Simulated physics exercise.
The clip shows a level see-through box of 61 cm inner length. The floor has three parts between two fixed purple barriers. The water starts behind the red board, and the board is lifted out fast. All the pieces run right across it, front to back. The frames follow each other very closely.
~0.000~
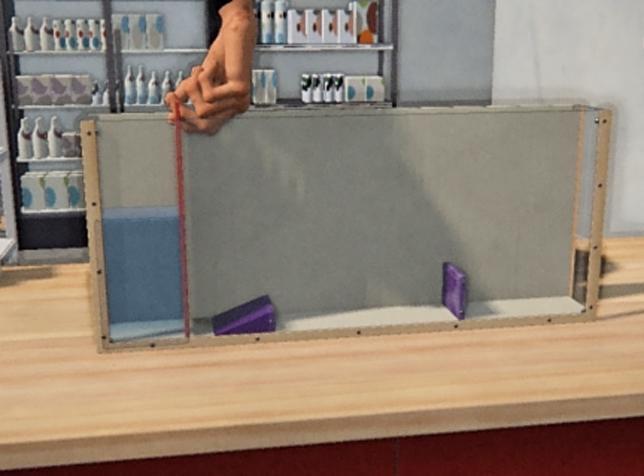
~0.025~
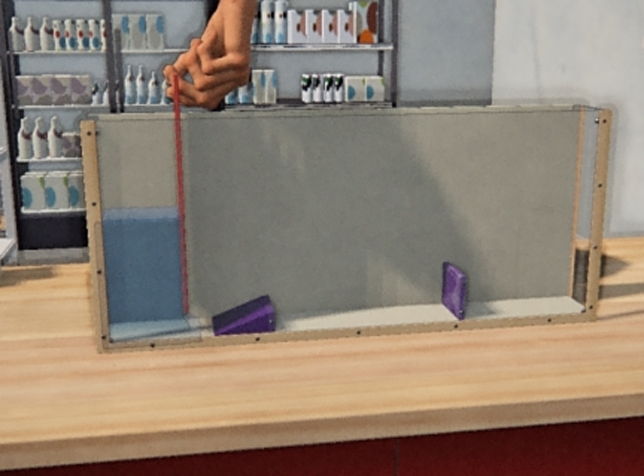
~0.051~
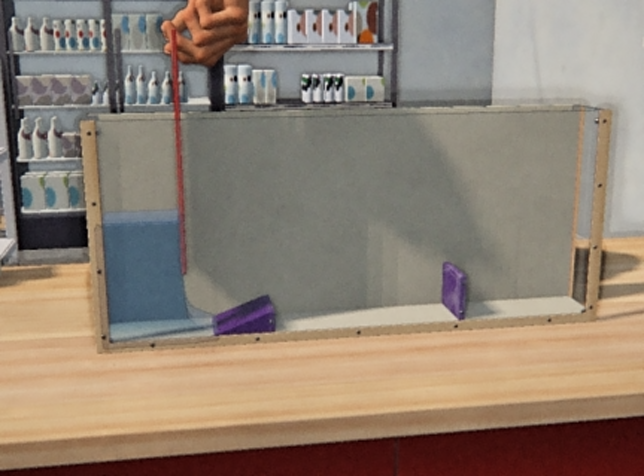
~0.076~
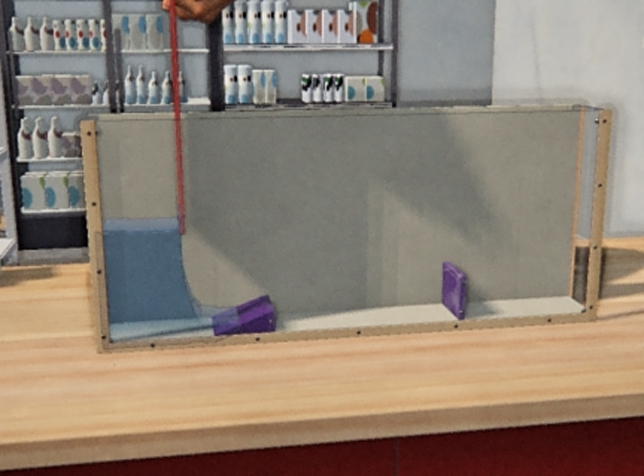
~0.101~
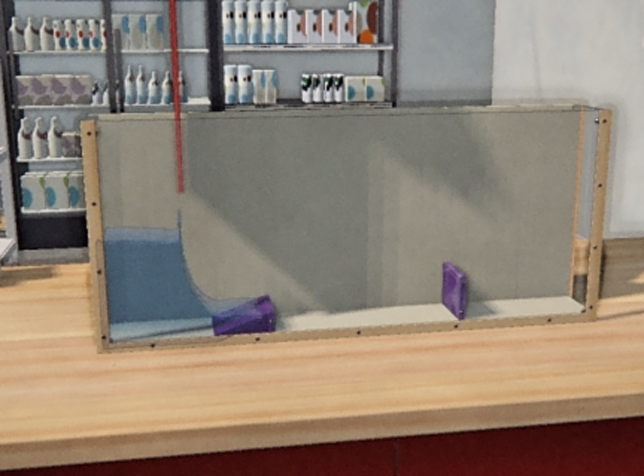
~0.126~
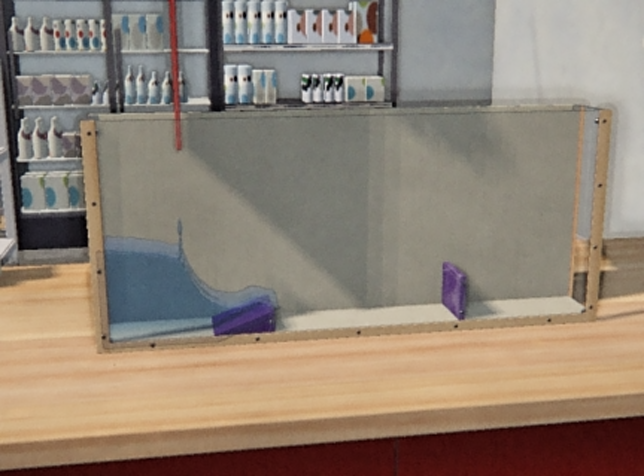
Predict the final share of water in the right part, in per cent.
The right part gets about 16 per cent.
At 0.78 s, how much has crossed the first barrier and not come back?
Near 64 in a hundred.
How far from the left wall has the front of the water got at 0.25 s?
Roughly 36 cm out.
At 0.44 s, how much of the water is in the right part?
Near 4 in a hundred.
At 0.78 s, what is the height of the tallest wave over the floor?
About 8.0 cm.
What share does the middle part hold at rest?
About 48 per cent.
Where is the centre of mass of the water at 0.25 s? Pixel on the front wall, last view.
At about (227, 308).
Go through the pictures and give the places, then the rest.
In the first picture, the water tops out at (107, 221) by the left wall; its leading edge has got to (185, 336); the board ends at (187, 336); the first barrier (ramped) has its top at (272, 314); the second barrier (thin) has its top at (463, 278).
In the second picture, the water tops out at (107, 222) by the left wall; its leading edge has got to (198, 335); the board ends at (186, 312).
In the third picture, the water tops out at (107, 226) by the left wall; its leading edge has got to (216, 334); the board ends at (185, 273).
In the fourth picture, the water tops out at (107, 233) by the left wall; its leading edge has got to (231, 333); the board ends at (183, 232).
In the fifth picture, the water tops out at (108, 242) by the left wall; its leading edge has got to (231, 333); the board ends at (181, 191).
In the sixth picture, the water tops out at (109, 252) by the left wall; its leading edge has got to (232, 333); the board is clear.
After 0.25 s 29 per cent is beyond the first barrier and 0 beyond the second.
After 0.44 s 54 per cent is beyond the first barrier and 4 beyond the second.
After 0.78 s 64 per cent is beyond the first barrier and 15 beyond the second.
In the end the left part holds 36, the middle 48 and the right 15 per cent.
